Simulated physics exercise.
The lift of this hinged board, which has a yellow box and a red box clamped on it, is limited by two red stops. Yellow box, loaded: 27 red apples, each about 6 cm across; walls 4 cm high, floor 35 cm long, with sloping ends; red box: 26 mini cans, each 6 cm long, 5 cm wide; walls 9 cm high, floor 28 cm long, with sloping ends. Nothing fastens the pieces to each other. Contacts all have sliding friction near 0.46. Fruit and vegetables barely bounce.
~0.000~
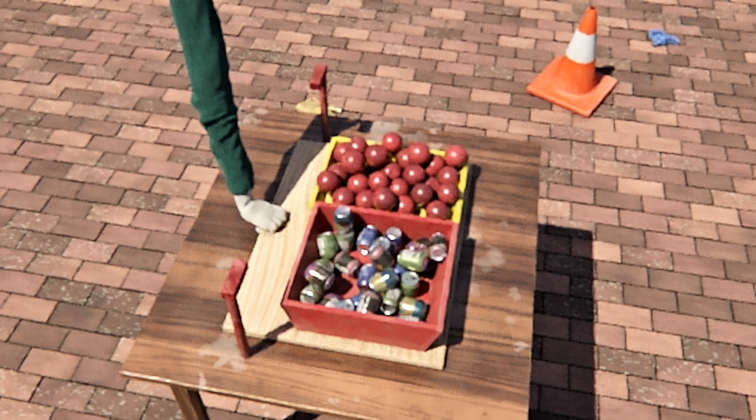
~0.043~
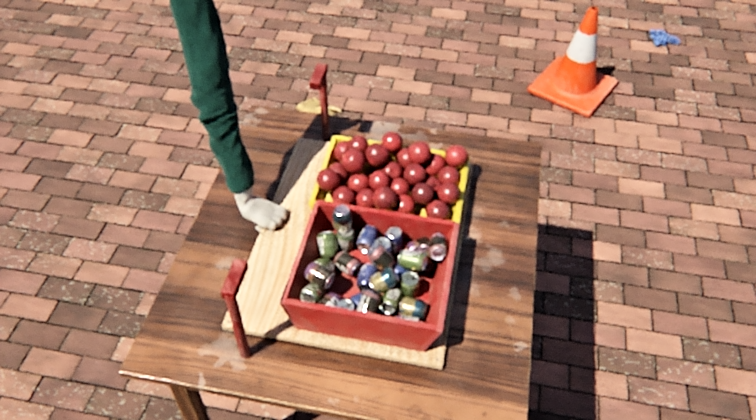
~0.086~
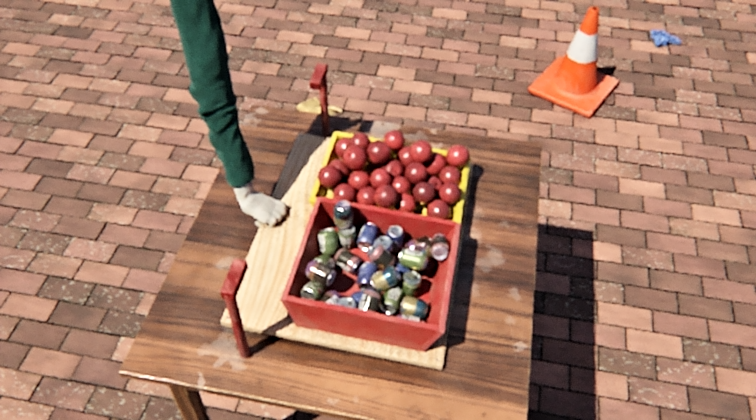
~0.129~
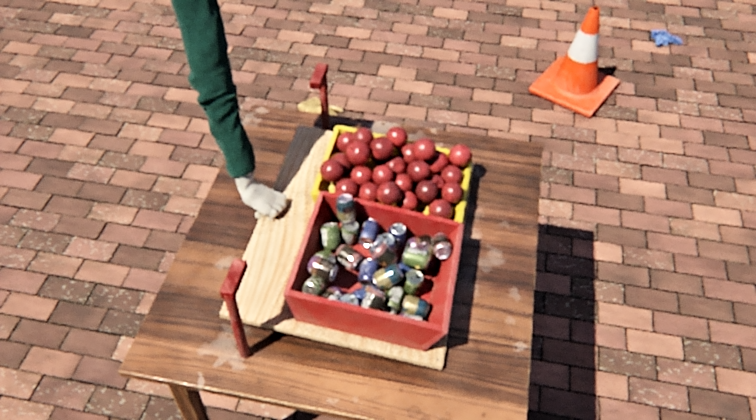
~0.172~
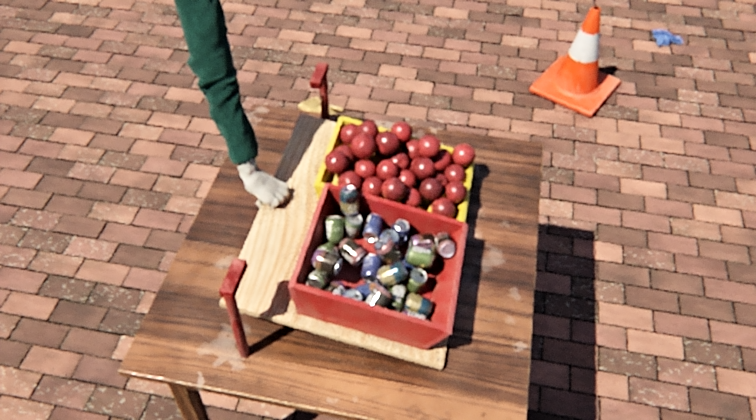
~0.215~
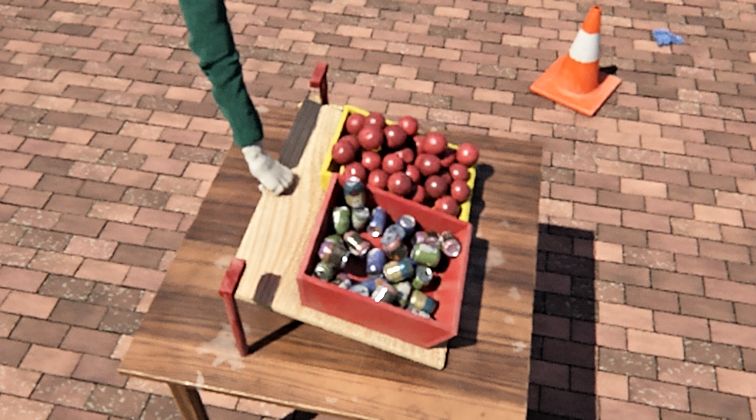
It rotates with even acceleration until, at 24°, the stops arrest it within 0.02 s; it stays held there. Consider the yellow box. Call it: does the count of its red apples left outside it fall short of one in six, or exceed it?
The count exceeds one in six.
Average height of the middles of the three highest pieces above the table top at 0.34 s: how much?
Around 28 centimetres.
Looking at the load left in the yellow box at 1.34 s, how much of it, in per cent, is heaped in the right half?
About 80%.
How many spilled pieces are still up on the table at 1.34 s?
Piece count: Roughly 4.
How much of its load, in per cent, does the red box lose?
About 0 percent for the red box.
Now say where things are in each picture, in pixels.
In the first picture (we follow the rim corner now nearest the camera), yellow box (its farthest corner) at (336, 138); red box at (437, 328); tilt 0°; nothing out yet.
Yellow box at (336, 137); red box at (437, 328); tilt 1°, in the second picture.
Yellow box at (337, 133); red box at (439, 328); tilt 3°, in the third picture.
Yellow box at (339, 127); red box at (442, 328); tilt 6°, in the fourth picture.
Yellow box at (343, 118); red box at (447, 329); tilt 11°, in the fifth picture.
Yellow box at (349, 107); red box at (452, 330); tilt 18°; nothing out yet, in the sixth picture.
After 0.24 s, the lift is arrested.
After 0.34 s, tilt 24°; 0 of 27 out of the yellow box and 0 of 26 out of the red box.
After 0.48 s, tilt 24°; 1 of 27 out of the yellow box and 0 of 26 out of the red box.
After 0.74 s, tilt 24°; 8 of 27 out of the yellow box and 0 of 26 out of the red box.
When it is over (at 1.34 s), 11 of 27 out of the yellow box and 0 of 26 out of the red box. Asked share, 11 of 27, 41 per cent.
